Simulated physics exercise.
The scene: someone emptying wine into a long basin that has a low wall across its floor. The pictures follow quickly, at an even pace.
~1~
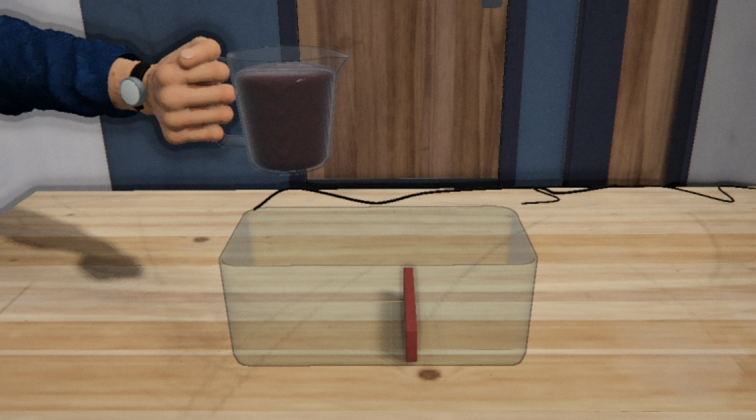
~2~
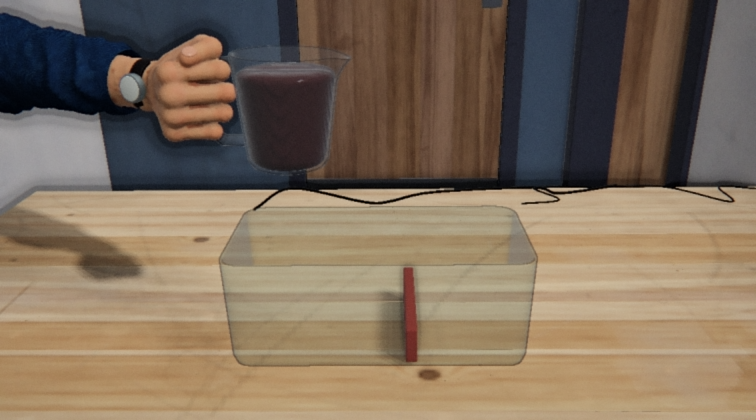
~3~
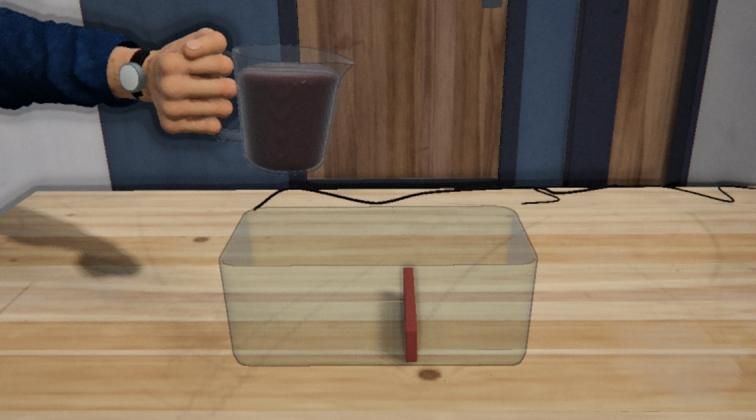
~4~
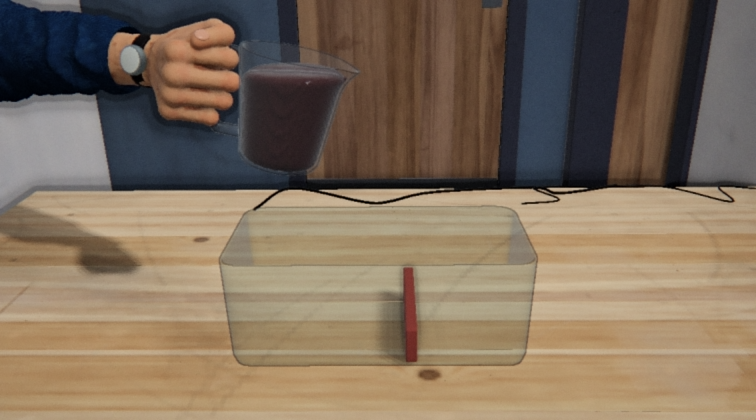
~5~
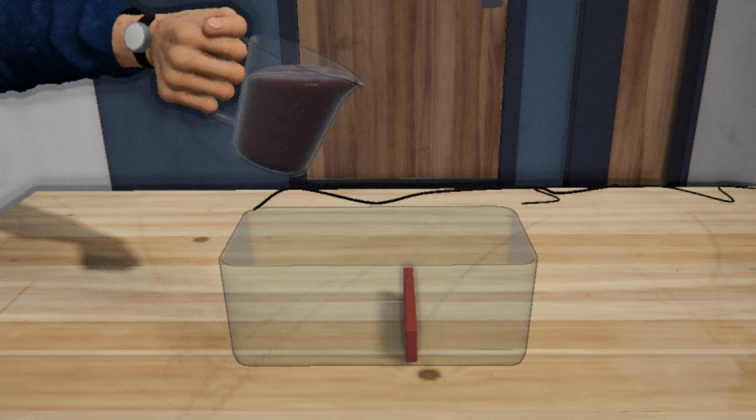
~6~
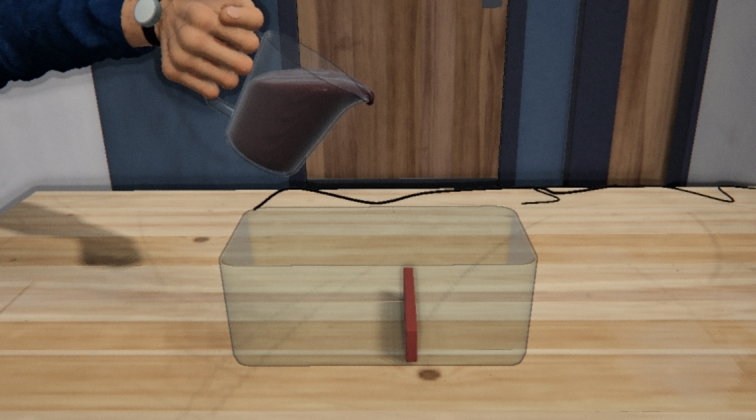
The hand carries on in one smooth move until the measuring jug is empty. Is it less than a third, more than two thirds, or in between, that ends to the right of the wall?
In the end from a third to two thirds is right of the wall.
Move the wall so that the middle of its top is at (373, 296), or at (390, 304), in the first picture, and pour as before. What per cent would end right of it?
About 90 and 75 per cent.
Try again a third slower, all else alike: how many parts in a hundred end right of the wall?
About 70 per cent.
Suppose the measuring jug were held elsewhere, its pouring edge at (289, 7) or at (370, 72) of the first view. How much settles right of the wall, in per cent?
Near 5 % and 70 %.
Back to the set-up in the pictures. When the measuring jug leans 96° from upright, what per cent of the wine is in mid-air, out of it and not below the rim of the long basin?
About 25 per cent.
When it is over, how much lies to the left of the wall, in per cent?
Roughly 45 in a hundred.
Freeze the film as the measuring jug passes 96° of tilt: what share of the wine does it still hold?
Close to 45 per cent.
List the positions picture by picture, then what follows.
The first picture shows tilt 0°; pouring edge (350, 55); surface from (237, 71) to (335, 70); the long basin's rim runs from (233, 236) to (525, 234); the wall's top is at (410, 297).
The second picture shows tilt 1°; pouring edge (351, 57); surface from (237, 70) to (336, 70).
The third picture shows tilt 6°; pouring edge (355, 62); surface from (241, 70) to (340, 73).
The fourth picture shows tilt 13°; pouring edge (360, 71); surface from (245, 71) to (347, 74).
The fifth picture shows tilt 22°; pouring edge (366, 84); surface from (247, 74) to (358, 77).
The sixth picture shows tilt 33°; pouring edge (369, 99); surface from (244, 92) to (365, 91); 2 per cent is over the edge.
A moment on, the measuring jug is tipped on its side and 45 per cent is still to pour, 2 is left of the wall and 26 right of it.
Next, the measuring jug is tipped right over and 3 per cent is still to pour, 39 is left of the wall and 52 right of it.
Then the measuring jug is tipped right over and 0 per cent is still to pour, 47 is left of the wall and 51 right of it.
Later the measuring jug is tipped right over and 0 per cent is still to pour, 47 is left of the wall and 51 right of it.
In the end 47 per cent lies left of the wall, 51 right of it and 1 outside.
